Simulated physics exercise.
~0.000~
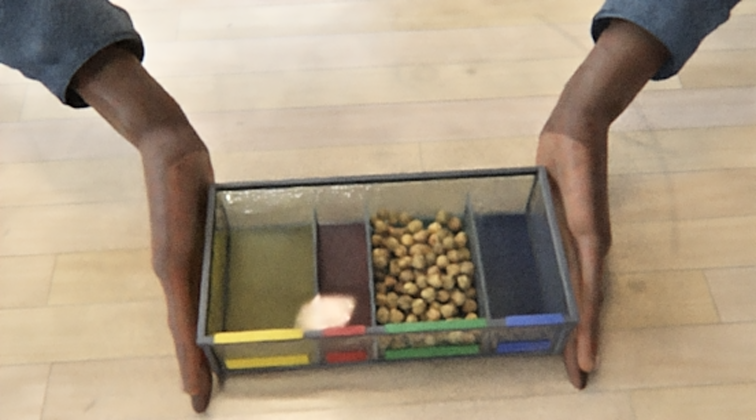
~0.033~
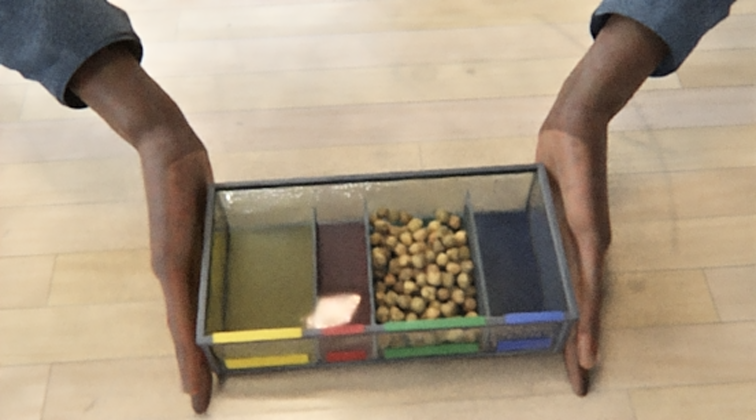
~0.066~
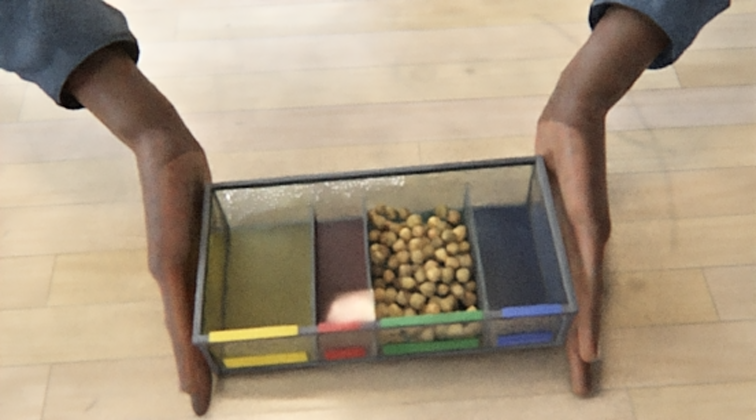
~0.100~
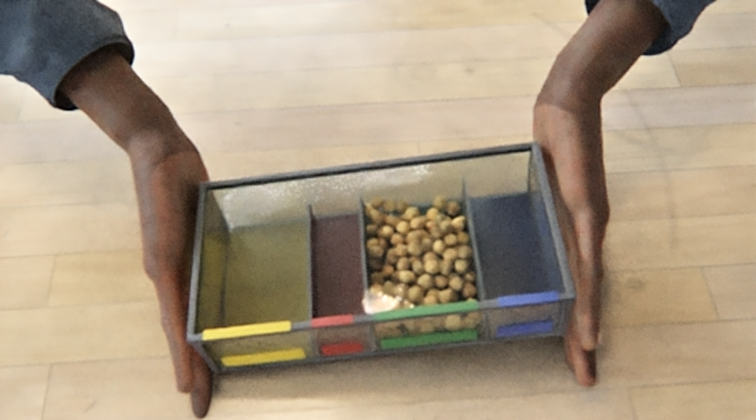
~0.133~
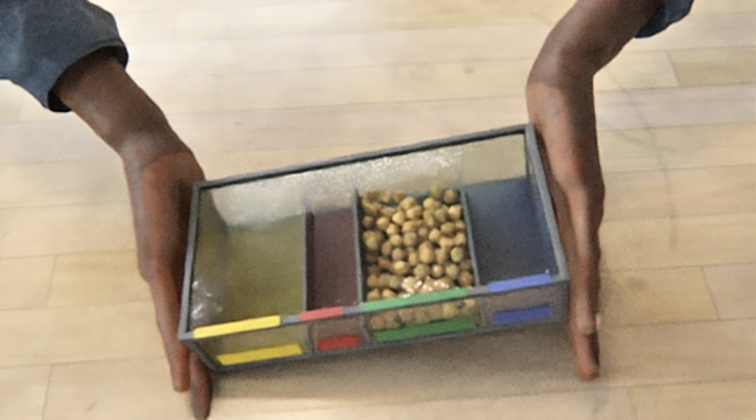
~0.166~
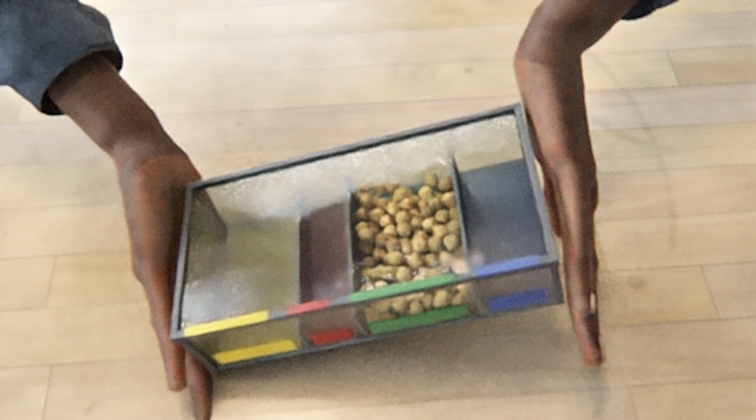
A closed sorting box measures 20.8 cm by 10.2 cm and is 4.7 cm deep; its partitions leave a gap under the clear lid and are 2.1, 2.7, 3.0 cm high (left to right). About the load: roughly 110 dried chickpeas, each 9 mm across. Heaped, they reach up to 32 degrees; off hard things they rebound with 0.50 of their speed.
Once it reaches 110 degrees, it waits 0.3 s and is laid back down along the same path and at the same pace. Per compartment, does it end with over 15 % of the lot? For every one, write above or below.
Red below, blue below, green below, yellow above.
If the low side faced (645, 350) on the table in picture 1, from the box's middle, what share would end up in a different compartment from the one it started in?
Roughly 55 % of the pieces.
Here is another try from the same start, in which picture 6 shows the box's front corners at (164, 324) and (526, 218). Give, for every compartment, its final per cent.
That leaves red with 5 percent, blue with 0, green with 0 and yellow with 95 percent.
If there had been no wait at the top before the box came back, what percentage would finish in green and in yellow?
In per cent: Green 10; yellow 85.
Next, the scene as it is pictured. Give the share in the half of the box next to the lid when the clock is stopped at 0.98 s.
Roughly 90 per cent.
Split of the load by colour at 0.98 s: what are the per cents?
Per cent by colour: Red 20; blue 0; green 15; yellow 60.
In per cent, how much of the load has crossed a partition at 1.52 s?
Some 95 percent.
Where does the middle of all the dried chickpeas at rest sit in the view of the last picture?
Centre at rest: Approx. (253, 263) px.
Then, at 0.98 s, tilt 110 degrees; red 20 %, green 15 %, yellow 60 %.
After 1.52 s, tilt 61 degrees; red 5 %, green 5 %, yellow 90 %.
After 2.13 s, tilt 0 degrees; red 5 %, green 5 %, yellow 90 %.
In the end, at 2.5 s, red 5 %, blue 0 %, green 5 %, yellow 90 %.
